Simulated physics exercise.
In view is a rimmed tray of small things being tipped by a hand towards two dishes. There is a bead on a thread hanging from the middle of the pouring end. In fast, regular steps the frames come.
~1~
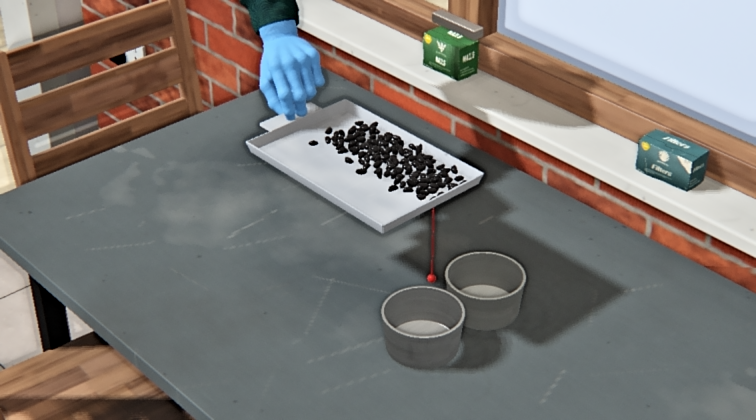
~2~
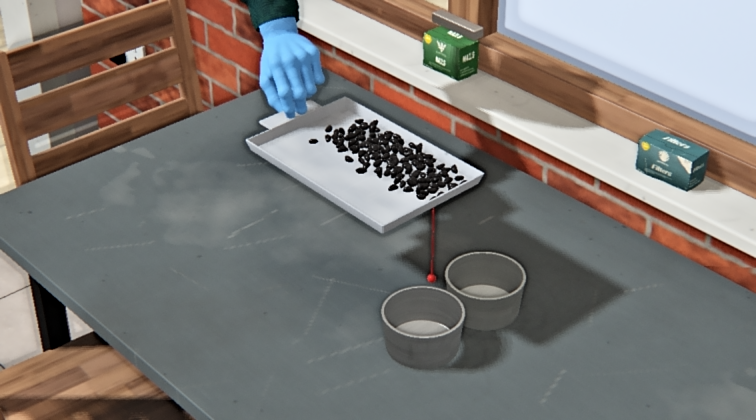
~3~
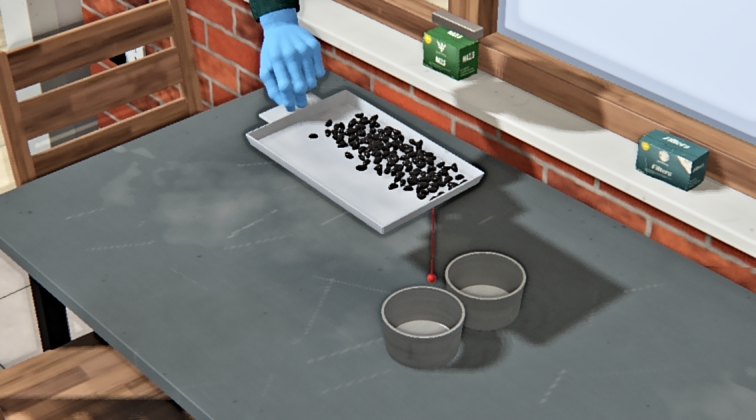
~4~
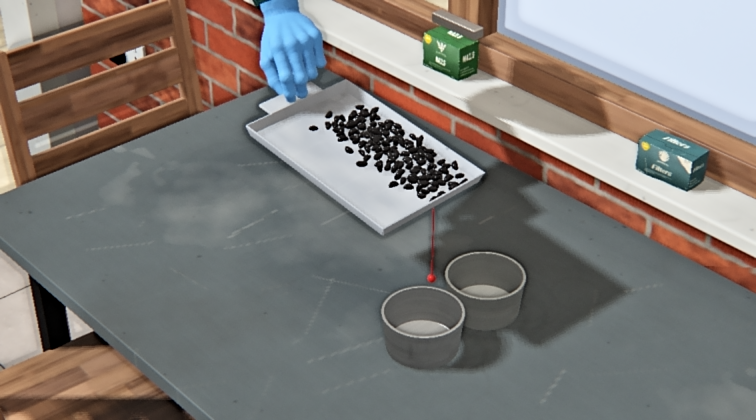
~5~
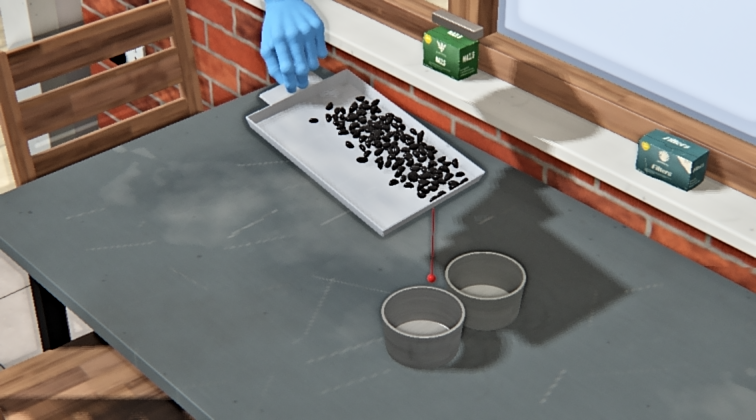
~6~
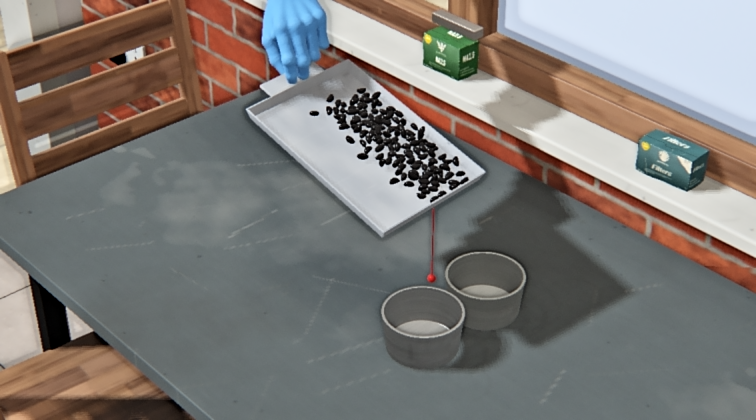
A blue-gloved hand slightly tilts a tray of black beans, lowering its left pouring corner.
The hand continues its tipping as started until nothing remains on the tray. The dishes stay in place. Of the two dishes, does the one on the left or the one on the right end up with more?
The one on the left.
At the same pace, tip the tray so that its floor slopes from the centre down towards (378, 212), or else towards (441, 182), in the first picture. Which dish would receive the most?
First the left one, then the dish on the right.
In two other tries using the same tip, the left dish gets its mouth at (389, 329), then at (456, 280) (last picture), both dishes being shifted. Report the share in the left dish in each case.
Approximately 60 percent, followed by approximately 0 percent.
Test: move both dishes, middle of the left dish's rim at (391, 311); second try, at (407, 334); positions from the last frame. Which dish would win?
Try 1 - the dish at left, try 2 - the dish at left.
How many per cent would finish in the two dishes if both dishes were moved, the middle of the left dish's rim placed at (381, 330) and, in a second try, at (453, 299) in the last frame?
First placement near 70 percent, second near 40 percent.
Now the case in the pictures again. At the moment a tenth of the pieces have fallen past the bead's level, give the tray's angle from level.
At some 80 degrees.
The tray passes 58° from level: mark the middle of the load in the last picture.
Look close to (413, 184) in the last picture.
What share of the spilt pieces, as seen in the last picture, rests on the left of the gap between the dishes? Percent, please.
That would be roughly 70 per cent.
Soon after the last picture, tray tipped steeply; nearly all on the tray; a stray few in the left dish; a stray few in the air.
A little later, tray tipped right over; about a quarter on the tray; about a third in the left dish; about a quarter outside both; about a quarter in the air.
Later still, tray tipped past a quarter turn; about two thirds in the left dish; about a third outside both.
At rest, tray tipped past a quarter turn; about two thirds in the left dish; none in the right dish; about a third outside both.
